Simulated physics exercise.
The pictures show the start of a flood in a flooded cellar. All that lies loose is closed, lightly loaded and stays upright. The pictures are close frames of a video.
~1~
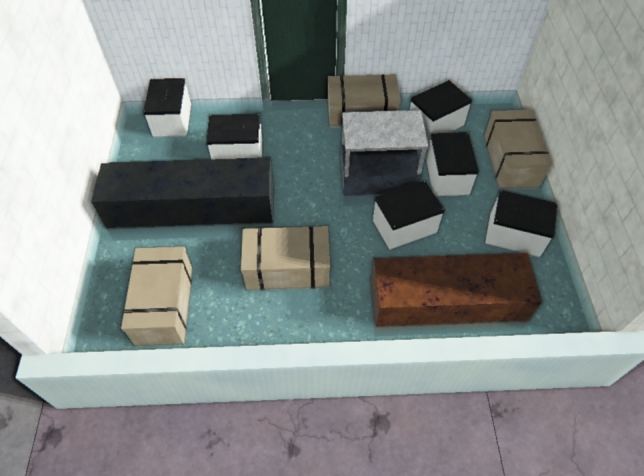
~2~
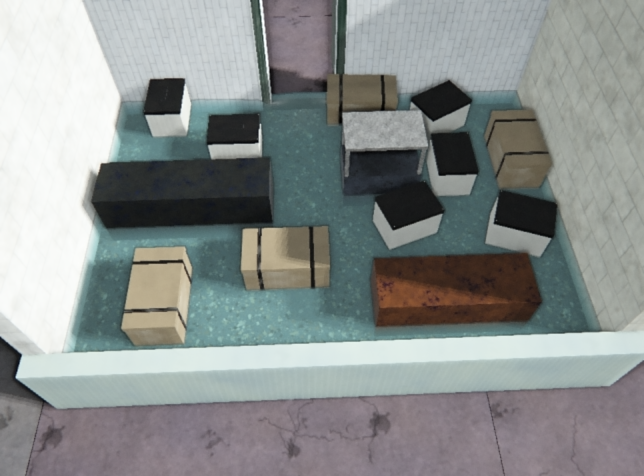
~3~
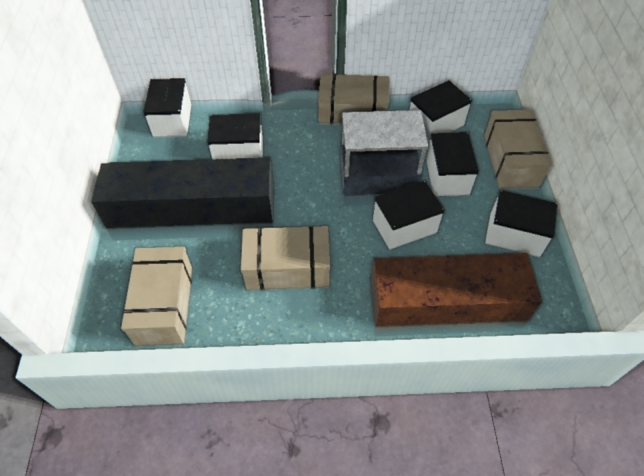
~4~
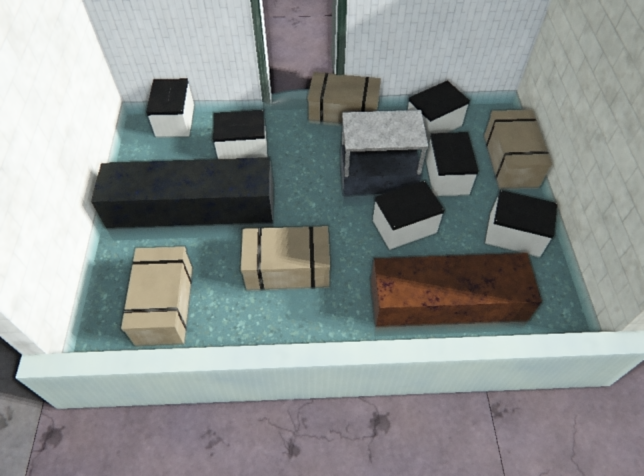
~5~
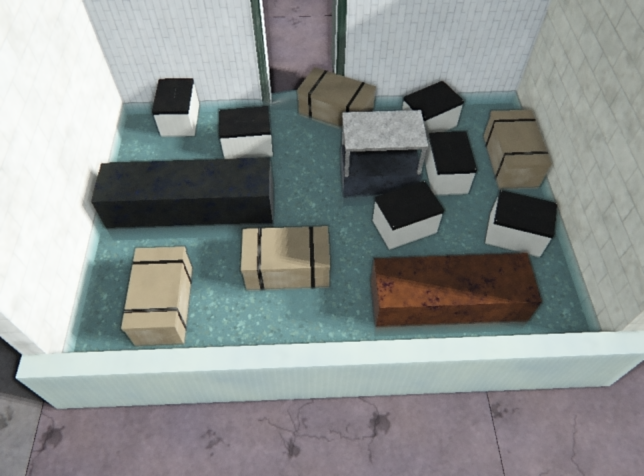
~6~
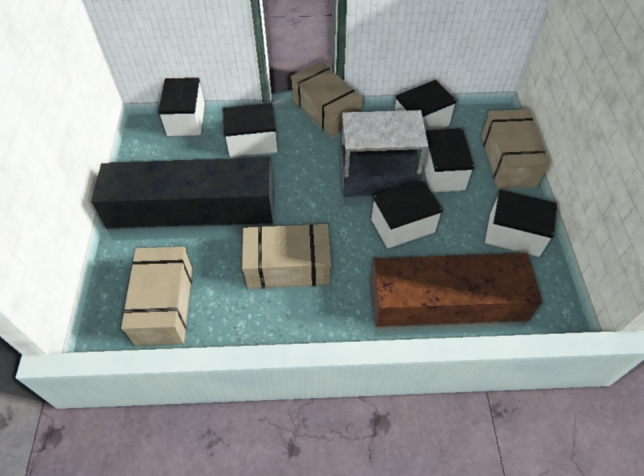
Dark door opening in a flooded cellar, then a strapped trunk drifting left and turning while some black-topped boxes shift slightly.
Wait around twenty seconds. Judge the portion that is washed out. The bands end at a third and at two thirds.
That comes to one to two thirds.
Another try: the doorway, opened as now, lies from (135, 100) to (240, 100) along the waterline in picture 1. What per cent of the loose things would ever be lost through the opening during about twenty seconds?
About 60 per cent.
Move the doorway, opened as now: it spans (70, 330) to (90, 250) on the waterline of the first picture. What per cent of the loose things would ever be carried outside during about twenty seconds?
Roughly 30 per cent.
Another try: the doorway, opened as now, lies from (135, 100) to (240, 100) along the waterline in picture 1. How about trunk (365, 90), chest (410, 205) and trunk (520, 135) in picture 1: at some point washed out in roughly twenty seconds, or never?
As listed: Out, still in, stays.
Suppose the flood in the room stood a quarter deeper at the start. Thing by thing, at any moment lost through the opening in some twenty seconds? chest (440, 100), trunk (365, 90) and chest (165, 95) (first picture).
In turn: Washed out, washed out, gone.
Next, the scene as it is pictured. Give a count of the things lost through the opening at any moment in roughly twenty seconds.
5 of them.
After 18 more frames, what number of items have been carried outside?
3 of them.
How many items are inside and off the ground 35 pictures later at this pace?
That makes 5.
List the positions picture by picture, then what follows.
In the first picture, a trunk at (364, 88), afloat; a chest at (233, 127), afloat; 0 of 10 have shifted.
In the second picture, a trunk at (362, 87) floats; a chest at (233, 127), afloat; 0 of 10 have shifted.
In the third picture, a trunk at (354, 88) floats, close to its start; a chest at (234, 127), afloat; 1 of 10 have shifted.
In the fourth picture, a trunk at (345, 88) floats, close to its start; a chest at (239, 124) floats, close to its start; 2 of 10 have shifted.
In the fifth picture, a trunk at (337, 88) floats, a stride from its start; a chest at (244, 120) floats, close to its start; 4 of 10 have shifted.
In the sixth picture, a trunk at (326, 87), afloat, a stride from its start; a chest at (249, 118) floats, close to its start; 5 of 10 have shifted.
A moment on, 1 of 10 are out; 9 afloat.
Next, 3 of 10 are out; 7 afloat.
Later, 5 of 10 are out; 5 afloat.
In the end, 5 of 10 are out; 5 afloat.
